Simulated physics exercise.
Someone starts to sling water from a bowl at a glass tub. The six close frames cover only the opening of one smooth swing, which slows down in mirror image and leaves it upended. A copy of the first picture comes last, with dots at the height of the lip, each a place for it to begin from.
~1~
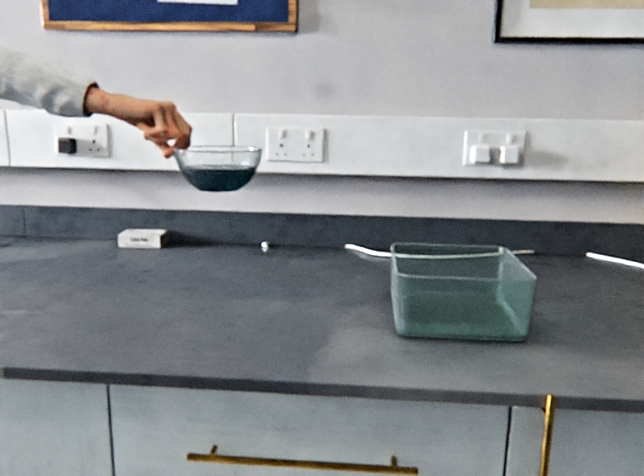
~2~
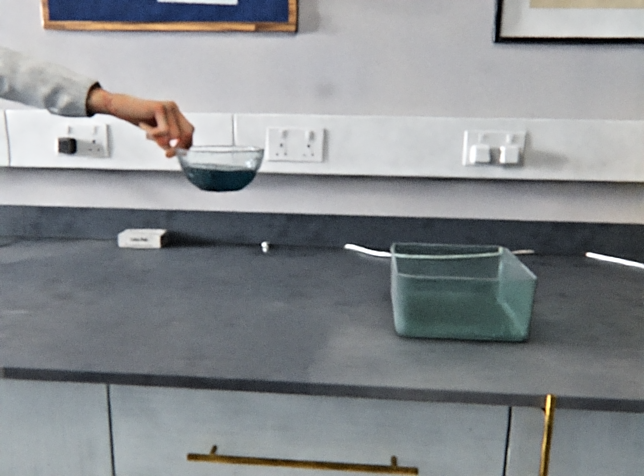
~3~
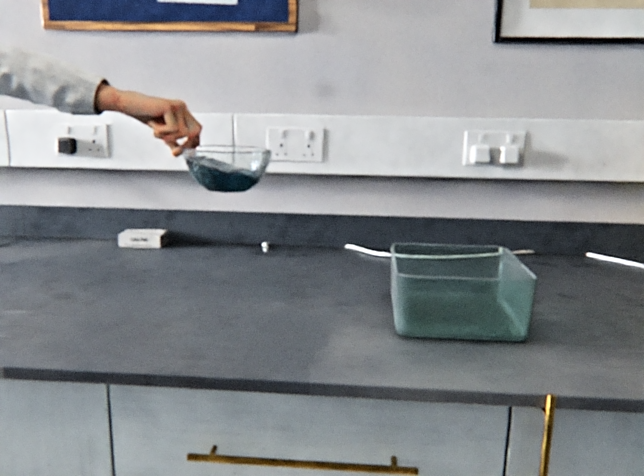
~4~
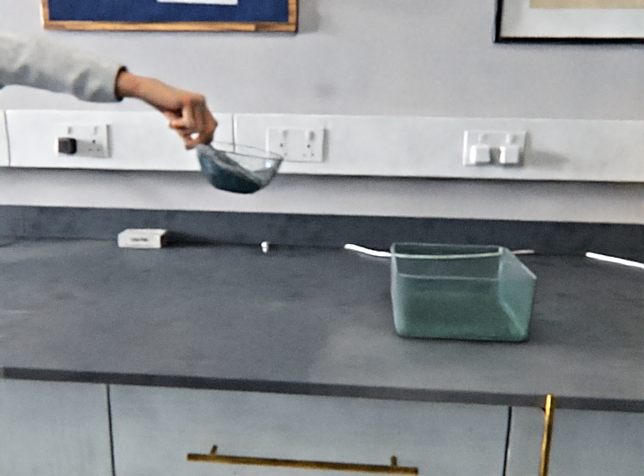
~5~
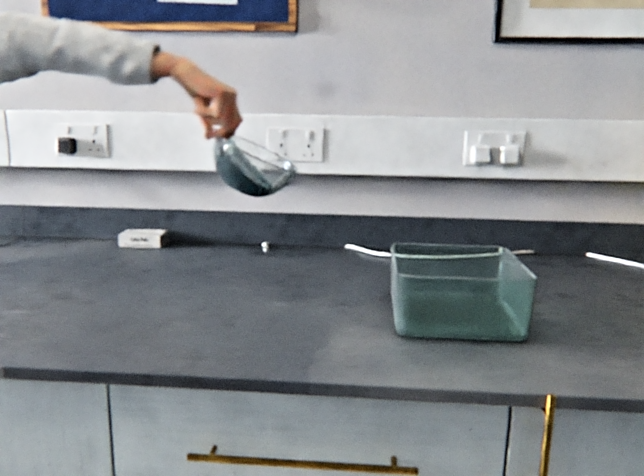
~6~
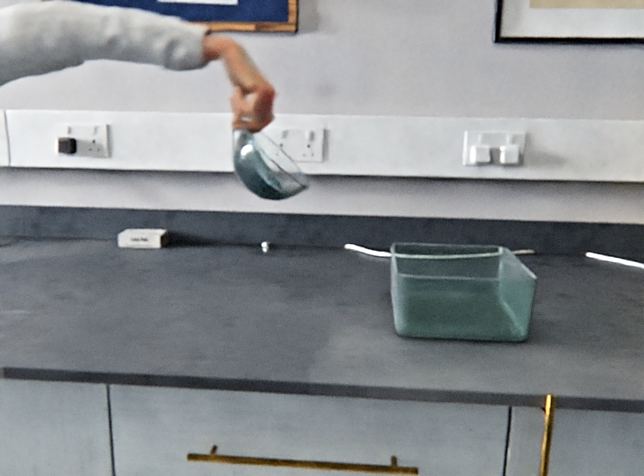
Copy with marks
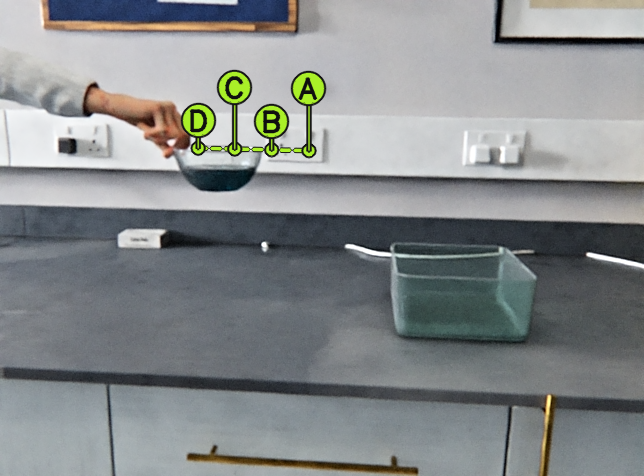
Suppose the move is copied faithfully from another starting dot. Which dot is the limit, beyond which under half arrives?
That is spot A.
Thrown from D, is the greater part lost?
Yes.
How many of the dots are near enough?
One of the four.
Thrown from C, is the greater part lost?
Yes, that goes wrong.
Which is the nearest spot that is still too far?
B.
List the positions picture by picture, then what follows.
Upright, lip at (260, 149); tub from (395, 334) to (528, 340); nothing has left yet.
Upright, lip at (262, 149); nothing has left yet.
Upright, lip at (269, 151); nothing has left yet.
Tipped about 10°, lip at (282, 157); nothing has left yet.
Tipped about 25°, lip at (296, 170); water is over the rim, down to (224, 133).
Tipped about 43°, lip at (309, 185); water is over the rim, down to (233, 131).
On the marked copy, A at (308, 150); B at (271, 149); C at (234, 149); D at (198, 148).
For spot A, about 74 % lands in the tub, 9 % falls short and 17 % goes beside or beyond.
For spot B, about 22 % lands in the tub, 75 % falls short and 3 % goes beside or beyond.
For spot C, about 1 % lands in the tub, 97 % falls short.
For spot D, about 0 % lands in the tub, 100 % falls short.
